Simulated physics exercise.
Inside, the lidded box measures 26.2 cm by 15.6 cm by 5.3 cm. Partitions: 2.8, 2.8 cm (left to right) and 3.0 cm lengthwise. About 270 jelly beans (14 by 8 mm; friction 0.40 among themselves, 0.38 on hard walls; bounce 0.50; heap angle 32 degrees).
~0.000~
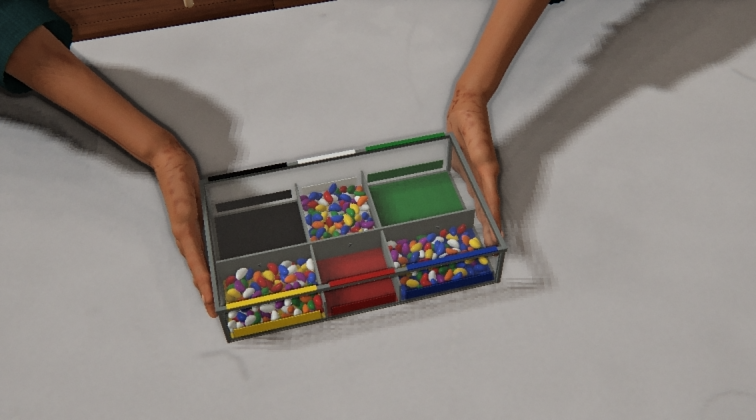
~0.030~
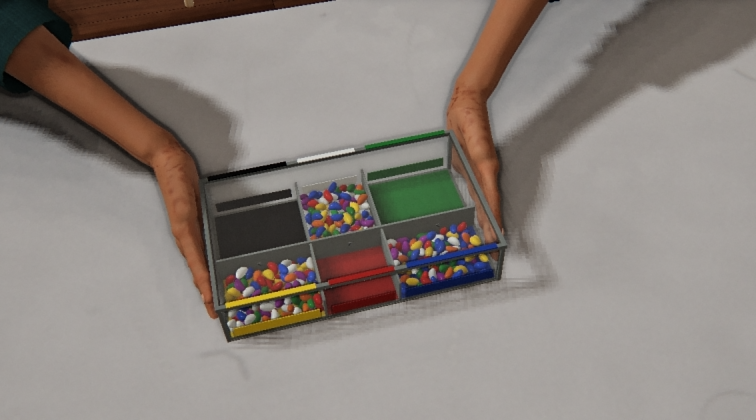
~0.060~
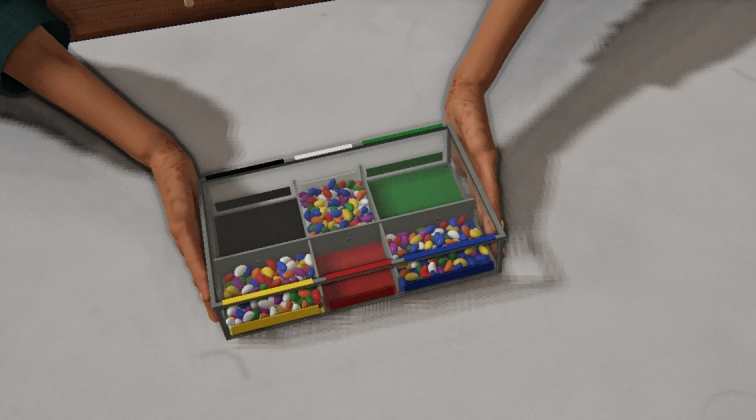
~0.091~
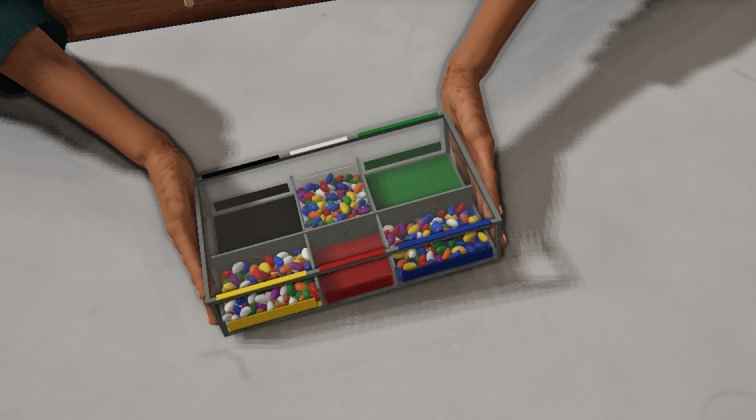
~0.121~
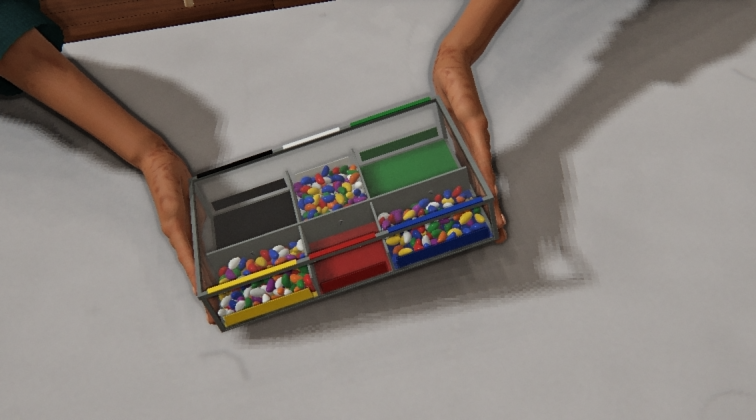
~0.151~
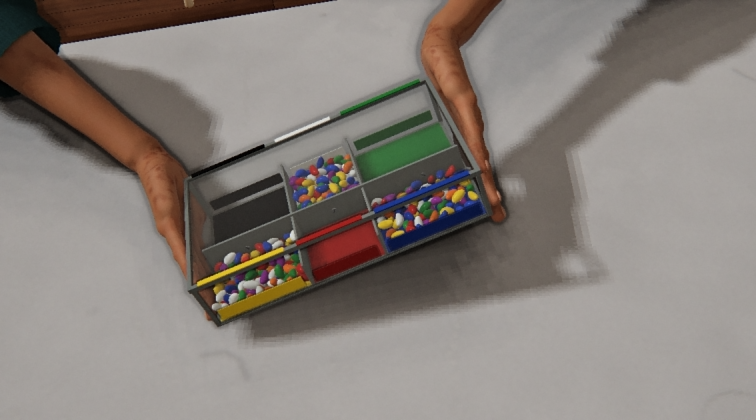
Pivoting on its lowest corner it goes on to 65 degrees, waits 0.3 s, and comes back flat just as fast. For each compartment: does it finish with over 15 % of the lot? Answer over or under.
Red compartment: Under; blue compartment: Under; green compartment: Under; yellow compartment: Over; white compartment: Over; black compartment: Over.
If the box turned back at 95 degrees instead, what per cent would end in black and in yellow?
Then: Black 65; yellow 25.
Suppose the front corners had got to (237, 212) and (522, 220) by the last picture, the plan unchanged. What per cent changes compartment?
Then about 40 per cent.
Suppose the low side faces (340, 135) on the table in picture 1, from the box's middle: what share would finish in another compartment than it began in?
About 20 per cent.
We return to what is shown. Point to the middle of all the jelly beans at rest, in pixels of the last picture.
Around (261, 252).
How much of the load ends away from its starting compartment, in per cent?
Some 35 per cent.
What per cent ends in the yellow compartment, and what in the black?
Yellow 35; black 30.
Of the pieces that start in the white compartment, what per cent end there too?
Some 70 per cent.
After 0.62 s, tilt 65 degrees; red 5 %, blue 10 %, yellow 35 %, white 35 %, black 15 %.
After 0.94 s, tilt 39 degrees; red 5 %, blue 10 %, yellow 35 %, white 25 %, black 30 %.
Then, at 1.35 s, tilt 0 degrees; red 5 %, blue 10 %, yellow 35 %, white 25 %, black 30 %.
By 1.8 s all is still; red 5 %, blue 10 %, green 0 %, yellow 35 %, white 25 %, black 30 %.
